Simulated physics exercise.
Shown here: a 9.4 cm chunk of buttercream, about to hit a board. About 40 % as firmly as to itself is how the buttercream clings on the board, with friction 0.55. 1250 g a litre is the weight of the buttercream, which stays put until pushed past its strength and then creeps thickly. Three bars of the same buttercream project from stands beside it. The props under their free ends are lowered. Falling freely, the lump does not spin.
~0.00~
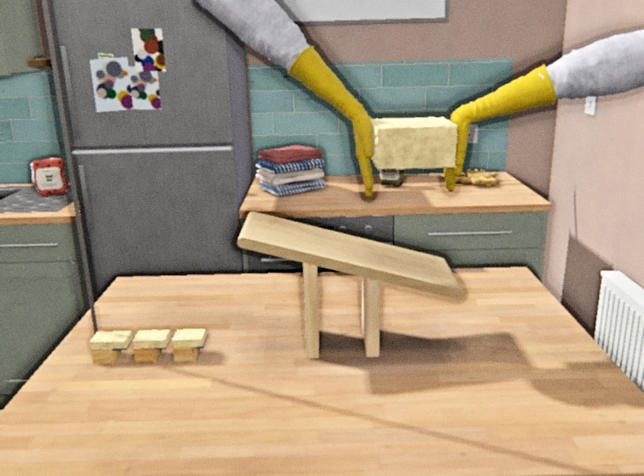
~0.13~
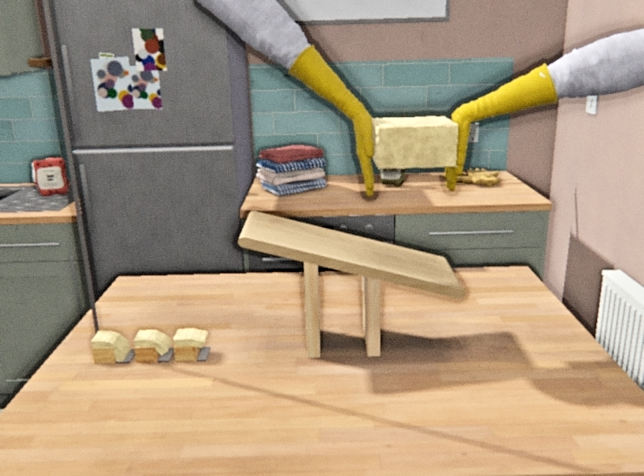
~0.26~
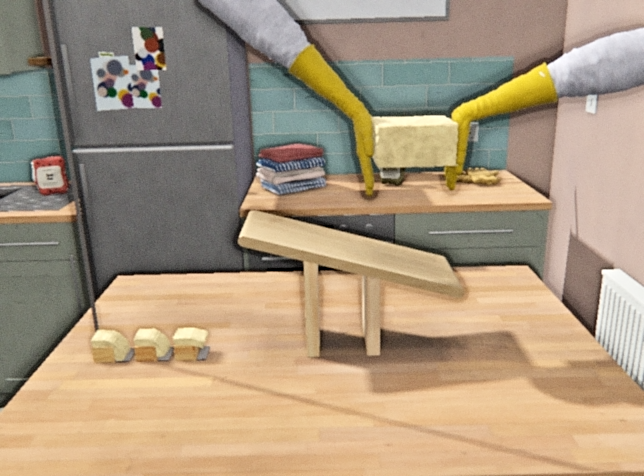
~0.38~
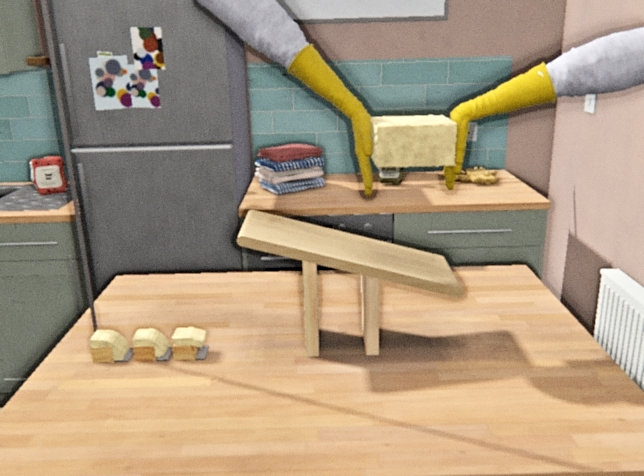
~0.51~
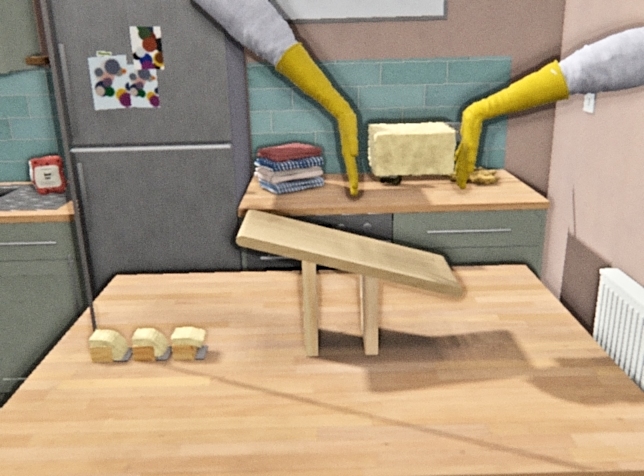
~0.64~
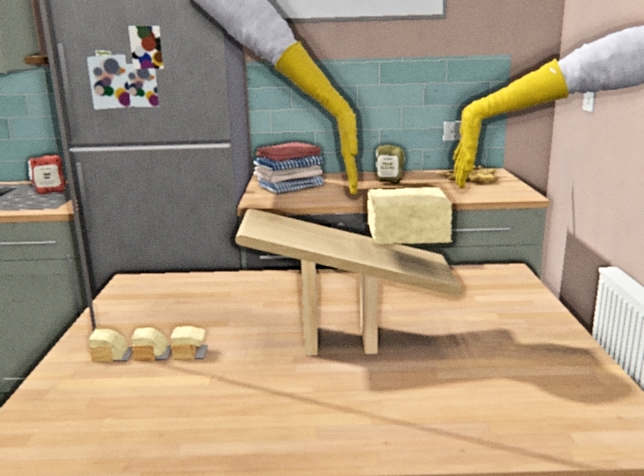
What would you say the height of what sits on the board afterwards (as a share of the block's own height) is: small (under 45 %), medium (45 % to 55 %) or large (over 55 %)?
I would say medium.
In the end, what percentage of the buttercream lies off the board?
Around 35 per cent lies off the board in the end.
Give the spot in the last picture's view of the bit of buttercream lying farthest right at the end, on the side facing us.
Around pixel (464, 290).
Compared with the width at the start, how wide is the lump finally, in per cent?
I'd put it at some 150 %.
After 0.75 s, it stands 57 % of its first height and none has gone off the board.
After 0.89 s, it stands 50 % of its first height and 23 % has gone off the board.
After 1.02 s, it stands 50 % of its first height and 31 % has gone off the board.
After 1.16 s, it stands 50 % of its first height and 33 % has gone off the board.
After 1.26 s, it stands 50 % of its first height and 33 % has gone off the board.
